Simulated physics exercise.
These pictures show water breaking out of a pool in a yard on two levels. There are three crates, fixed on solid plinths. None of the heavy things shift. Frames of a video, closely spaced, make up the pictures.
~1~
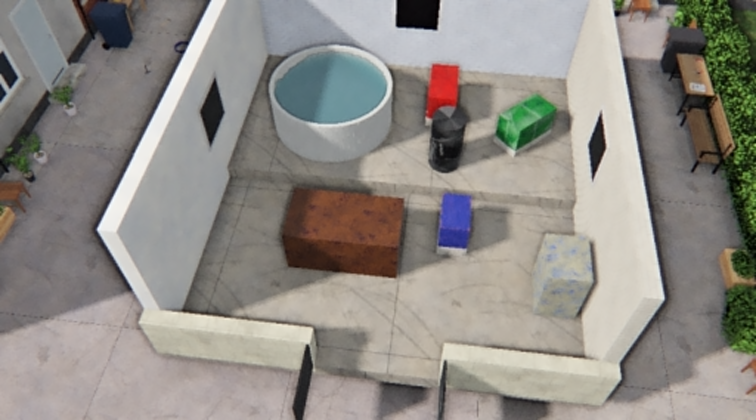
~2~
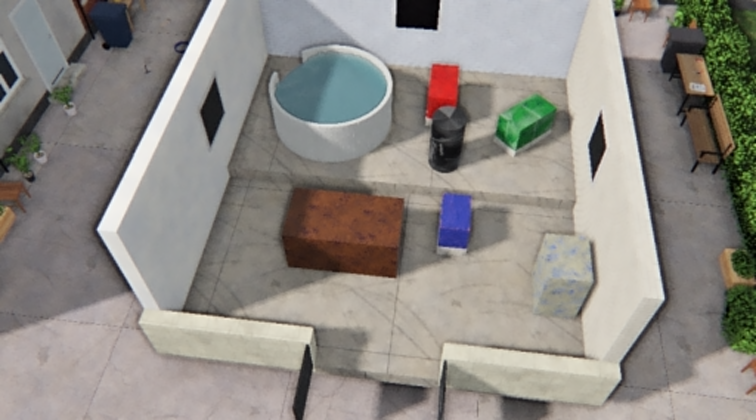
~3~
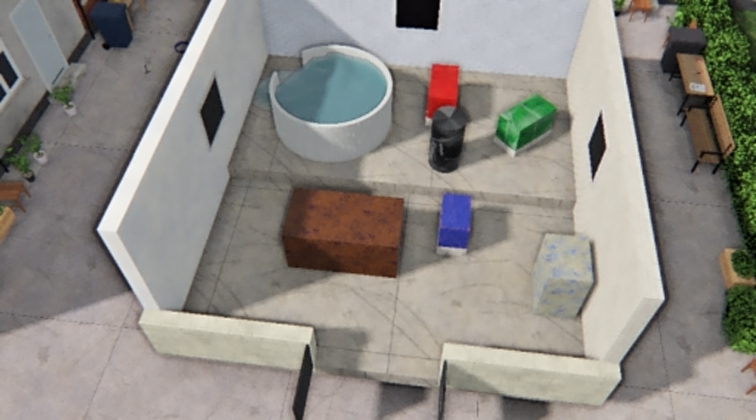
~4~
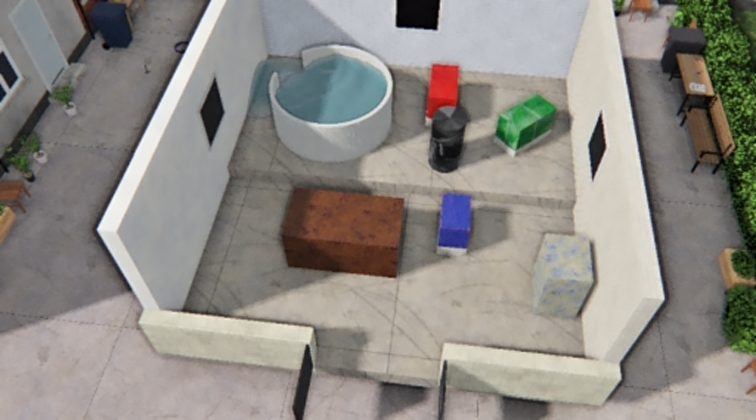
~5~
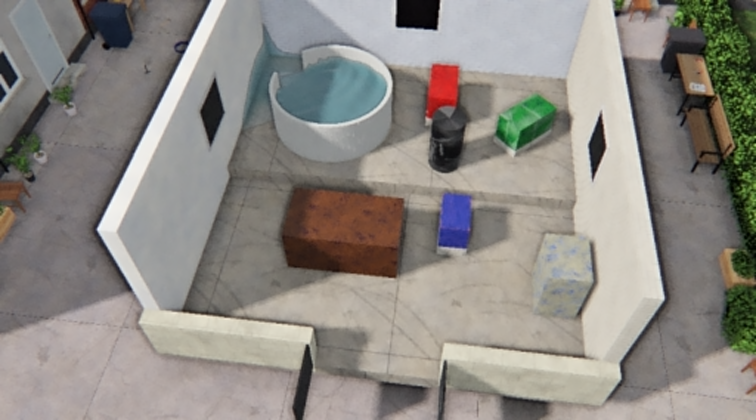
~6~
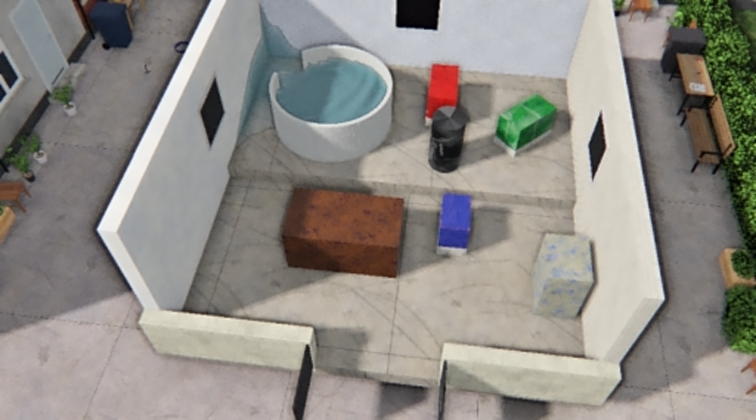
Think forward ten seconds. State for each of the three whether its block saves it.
The green crate is not saved and gets wet. The blue crate is saved. The red crate is saved.
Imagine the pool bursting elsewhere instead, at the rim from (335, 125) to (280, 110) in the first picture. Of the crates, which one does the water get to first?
Answer: The blue one.
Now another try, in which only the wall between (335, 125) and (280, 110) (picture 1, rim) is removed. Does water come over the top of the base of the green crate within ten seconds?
Per crate - green crate: Untouched.
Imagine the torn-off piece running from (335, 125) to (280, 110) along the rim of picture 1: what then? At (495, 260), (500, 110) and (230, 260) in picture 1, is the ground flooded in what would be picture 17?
In turn: Free of water, not flooded, flooded.
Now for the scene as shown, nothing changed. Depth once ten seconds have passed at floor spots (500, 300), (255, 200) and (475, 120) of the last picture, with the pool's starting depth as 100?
First 12, next 6, last 6 in a hundred.
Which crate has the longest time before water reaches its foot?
Pick: The one in blue.
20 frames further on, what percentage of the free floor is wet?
Roughly 55 percent, I'd say.
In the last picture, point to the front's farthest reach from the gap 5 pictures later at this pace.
I'd say at around (214, 224).
A moment on, water covers 15 % of the floor; the green crate not reached, the blue crate not reached, the red crate not reached.
Next, water covers 30 % of the floor; the green crate not reached, the blue crate not reached, the red crate water round its plinth.
Then, water covers 55 % of the floor; the green crate water round its plinth, the blue crate not reached, the red crate water round its plinth.
Later, water covers 90 % of the floor; the green crate water round its plinth, the blue crate water round its plinth, the red crate water round its plinth.
In the end, water covers 95 % of the floor; the green crate was topped, the blue crate stayed above the water, the red crate stayed above the water.
